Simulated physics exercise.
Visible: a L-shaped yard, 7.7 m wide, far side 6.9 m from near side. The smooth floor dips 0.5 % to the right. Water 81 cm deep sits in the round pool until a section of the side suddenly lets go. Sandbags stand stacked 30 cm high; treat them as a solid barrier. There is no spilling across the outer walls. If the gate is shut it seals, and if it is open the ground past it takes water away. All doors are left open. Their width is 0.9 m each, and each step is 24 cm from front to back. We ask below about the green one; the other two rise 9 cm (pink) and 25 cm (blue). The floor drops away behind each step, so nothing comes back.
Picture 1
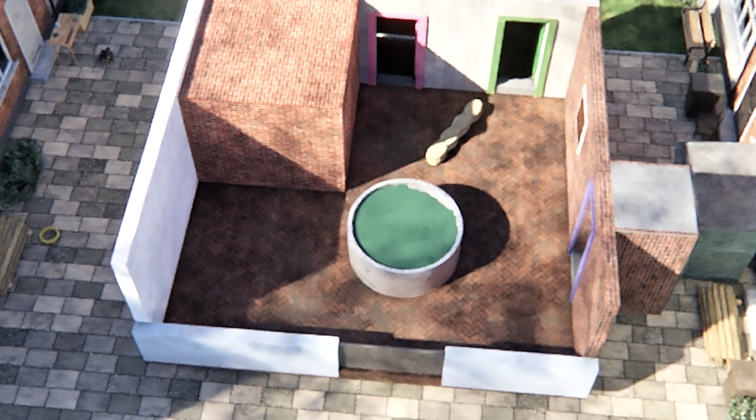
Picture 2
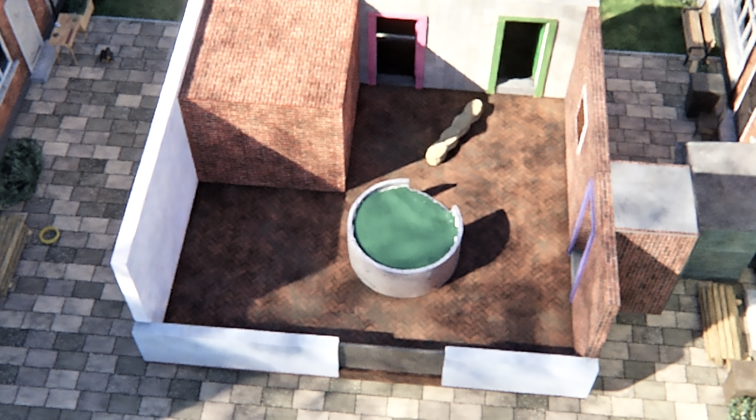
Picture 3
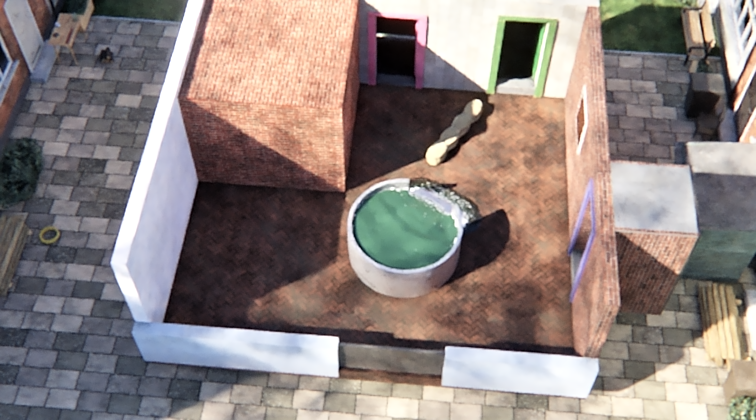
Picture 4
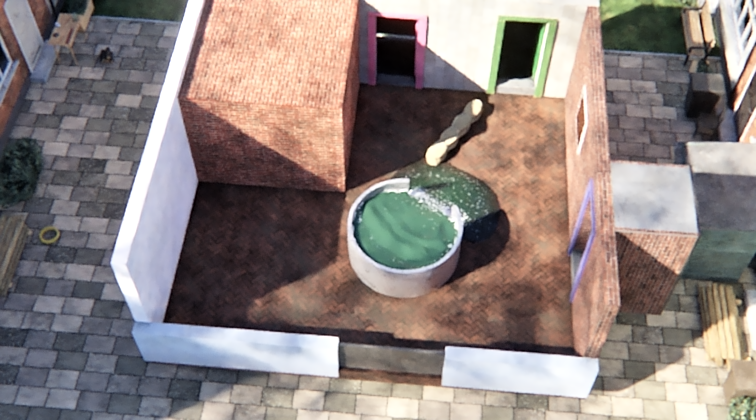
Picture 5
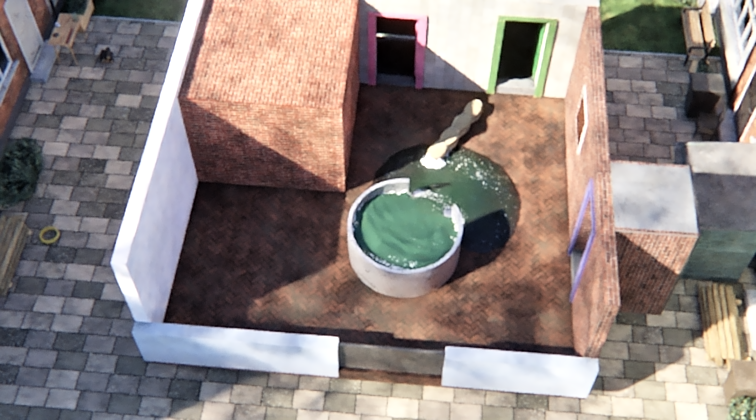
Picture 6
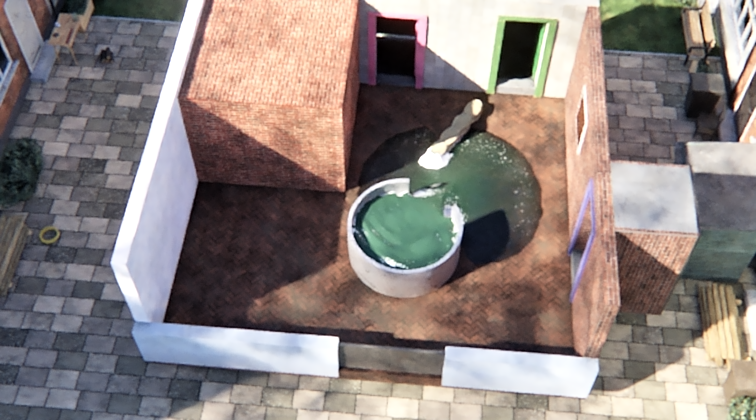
At first, a round pool of green water stands whole and still in a brick-floored yard. Then a gap opens in its far side and water pours out, spreading in a widening green sheet across the floor behind it and around the pale sandbags, while the water left inside churns and sinks lower.
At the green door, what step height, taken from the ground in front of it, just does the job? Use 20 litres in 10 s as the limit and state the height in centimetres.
29 cm.
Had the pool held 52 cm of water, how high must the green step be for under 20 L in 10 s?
I'd go with near 16 cm then.
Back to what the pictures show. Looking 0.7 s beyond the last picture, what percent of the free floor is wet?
Approximately 30 % of the floor.
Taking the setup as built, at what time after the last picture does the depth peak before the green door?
Around 1.8 seconds.
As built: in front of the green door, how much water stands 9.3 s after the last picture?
It stands about 11.5 centimetres deep.
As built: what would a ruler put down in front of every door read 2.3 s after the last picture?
Door depths (cm): Green = 30, pink = 14, blue = 3.
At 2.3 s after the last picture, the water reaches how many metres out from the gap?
The front is some 4.4 m out.
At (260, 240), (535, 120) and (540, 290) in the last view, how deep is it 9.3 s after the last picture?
Approx. 2 / 11 / 6 cm.
Then, 0.7 s after the last picture water covers 30 % of the floor, deepest (36 cm) near (439, 214); 25 cm at the green door, 0 litres in over its 23 cm step.
Then, 2.3 s after the last picture water covers 40 % of the floor, deepest (32 cm) near (519, 132); 30 cm at the green door, 42 litres in over its 23 cm step.
Then, 9.3 s after the last picture water covers 90 % of the floor, deepest (14 cm) near (558, 368); 12 cm at the green door, 54 litres in over its 23 cm step.
At the green door as built, the water peaked near 34 cm, 1.9 s after the last picture.
Run again over the same 10 s with other heights there, 55 litres in over 23 cm, 11 litres over 31.5 cm. The limit of 20 litres is kept from about 29 cm up.
